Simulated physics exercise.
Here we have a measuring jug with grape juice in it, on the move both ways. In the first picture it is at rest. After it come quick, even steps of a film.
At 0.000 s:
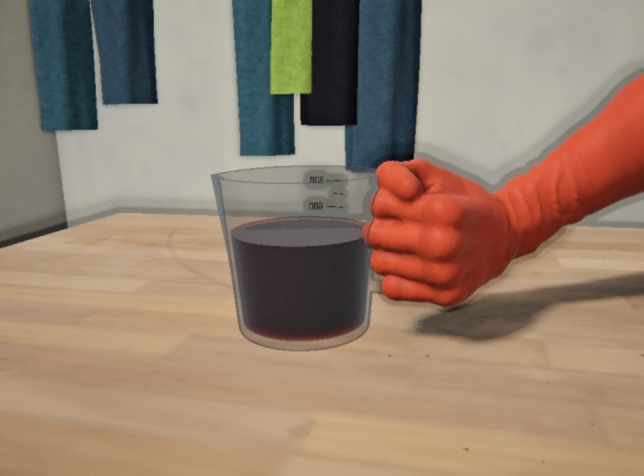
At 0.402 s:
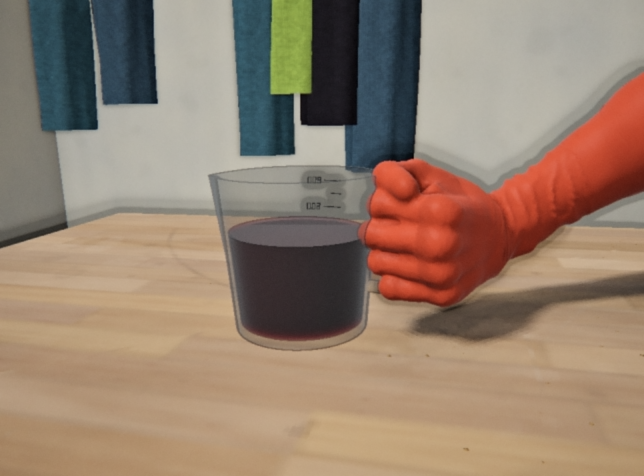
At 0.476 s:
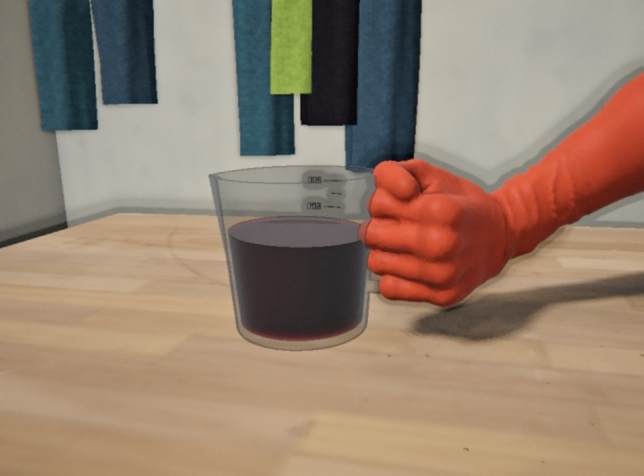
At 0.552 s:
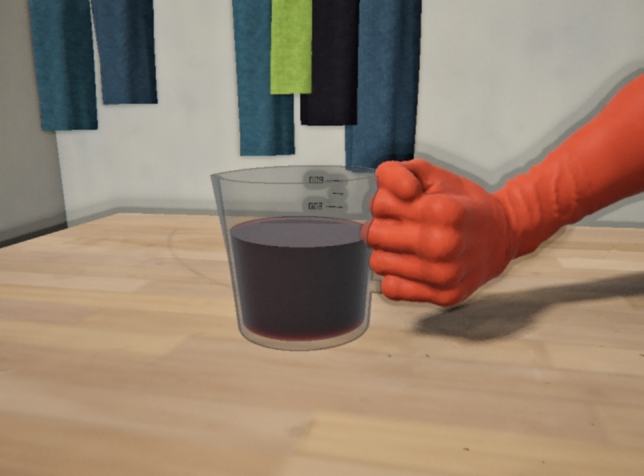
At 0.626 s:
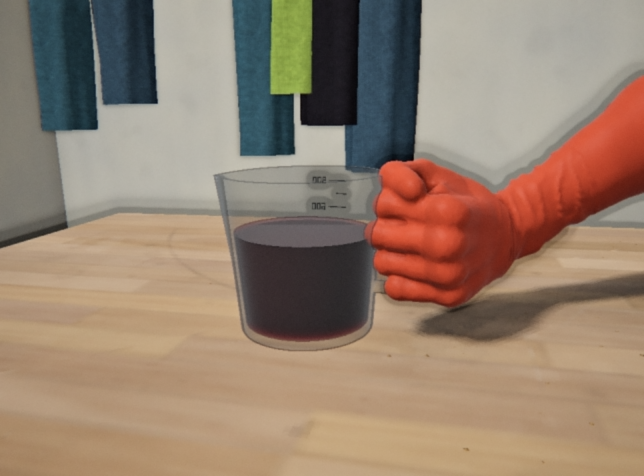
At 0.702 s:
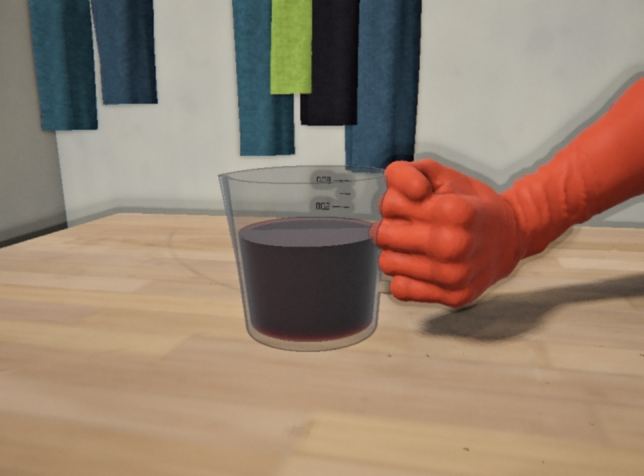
A red-gloved hand shifts a jug of dark liquid slightly left, then slightly right.
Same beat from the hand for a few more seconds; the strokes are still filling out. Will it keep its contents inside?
Yes, nothing gets out.
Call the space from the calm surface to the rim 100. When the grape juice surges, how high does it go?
Something like 10 per cent, give or take.
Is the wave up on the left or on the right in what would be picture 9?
To the right edge.
After 1.0 s, the highest wave so far stays far below the rim.
After 5.1 s, the highest wave so far stays far below the rim; nothing has left it.
